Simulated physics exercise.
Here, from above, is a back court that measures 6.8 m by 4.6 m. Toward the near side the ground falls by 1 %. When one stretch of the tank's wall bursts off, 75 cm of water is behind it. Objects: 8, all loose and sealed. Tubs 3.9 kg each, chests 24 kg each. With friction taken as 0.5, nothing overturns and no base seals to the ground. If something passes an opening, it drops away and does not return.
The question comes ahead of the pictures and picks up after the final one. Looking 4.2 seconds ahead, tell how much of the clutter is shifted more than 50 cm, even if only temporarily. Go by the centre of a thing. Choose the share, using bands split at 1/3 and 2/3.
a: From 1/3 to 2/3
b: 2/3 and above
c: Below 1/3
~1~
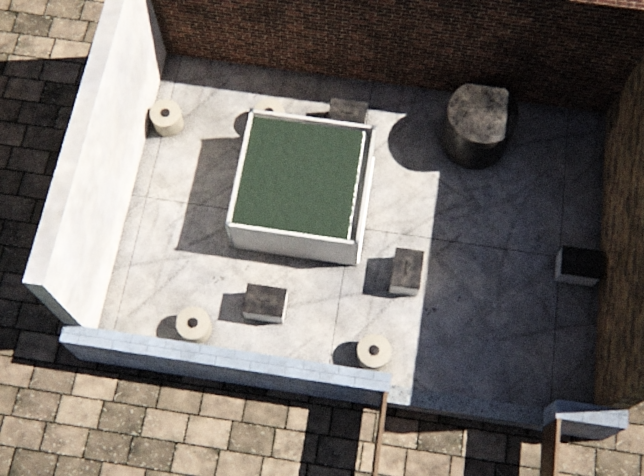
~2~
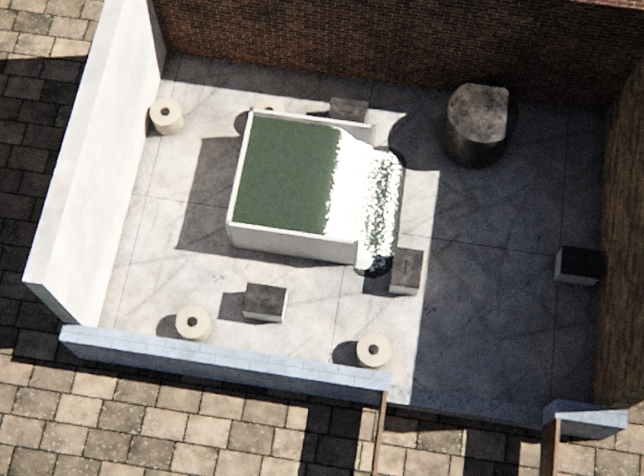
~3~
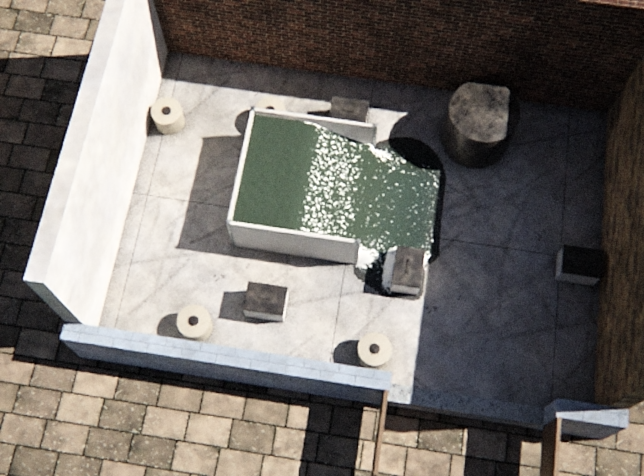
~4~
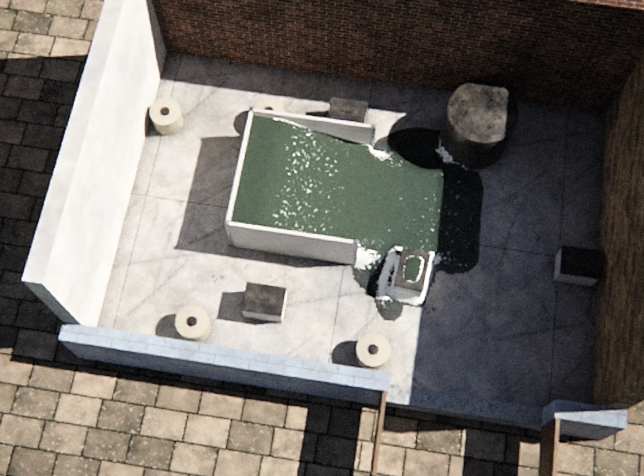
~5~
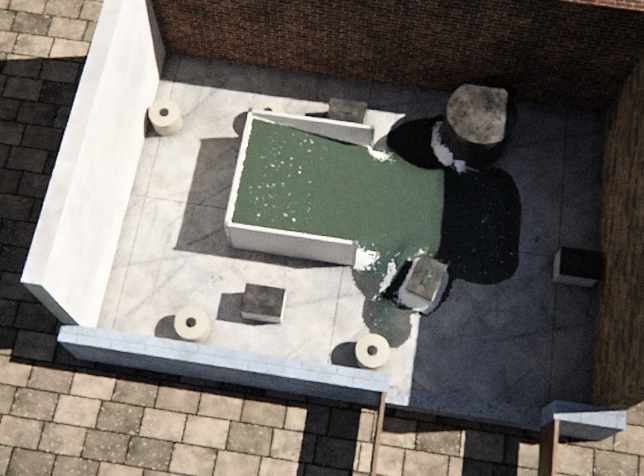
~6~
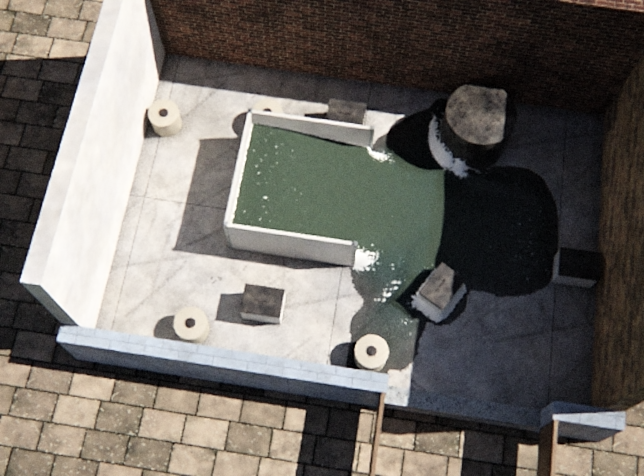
a.
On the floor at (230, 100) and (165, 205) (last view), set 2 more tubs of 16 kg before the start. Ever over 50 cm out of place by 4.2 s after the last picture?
Result in order: Not exceeded; not exceeded.
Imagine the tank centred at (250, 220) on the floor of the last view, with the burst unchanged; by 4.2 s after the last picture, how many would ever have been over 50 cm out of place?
The count would be 3.
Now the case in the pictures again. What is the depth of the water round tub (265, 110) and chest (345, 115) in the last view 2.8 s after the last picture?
1 and 2 cm.
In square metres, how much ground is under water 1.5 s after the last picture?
Roughly 19 m2.
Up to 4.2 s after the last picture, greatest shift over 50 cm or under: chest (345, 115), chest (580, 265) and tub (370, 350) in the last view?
First falling below it, second exceeding it, third exceeding it.
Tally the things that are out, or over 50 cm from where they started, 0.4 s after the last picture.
The number by then is 1.
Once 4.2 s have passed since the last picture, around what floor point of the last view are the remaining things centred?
The centre is close to (258, 217).
Then, 0.4 s after the last picture 1 of 8 are over 50 cm from their spots; 0 afloat.
Then, 1.5 s after the last picture 2 of 8 are over 50 cm from their spots; 2 afloat.
Then, 2.8 s after the last picture 2 of 8 are over 50 cm from their spots; 1 afloat.
Then, 4.2 s after the last picture 3 of 8 are over 50 cm from their spots, and 3 have been at some point; 0 afloat.
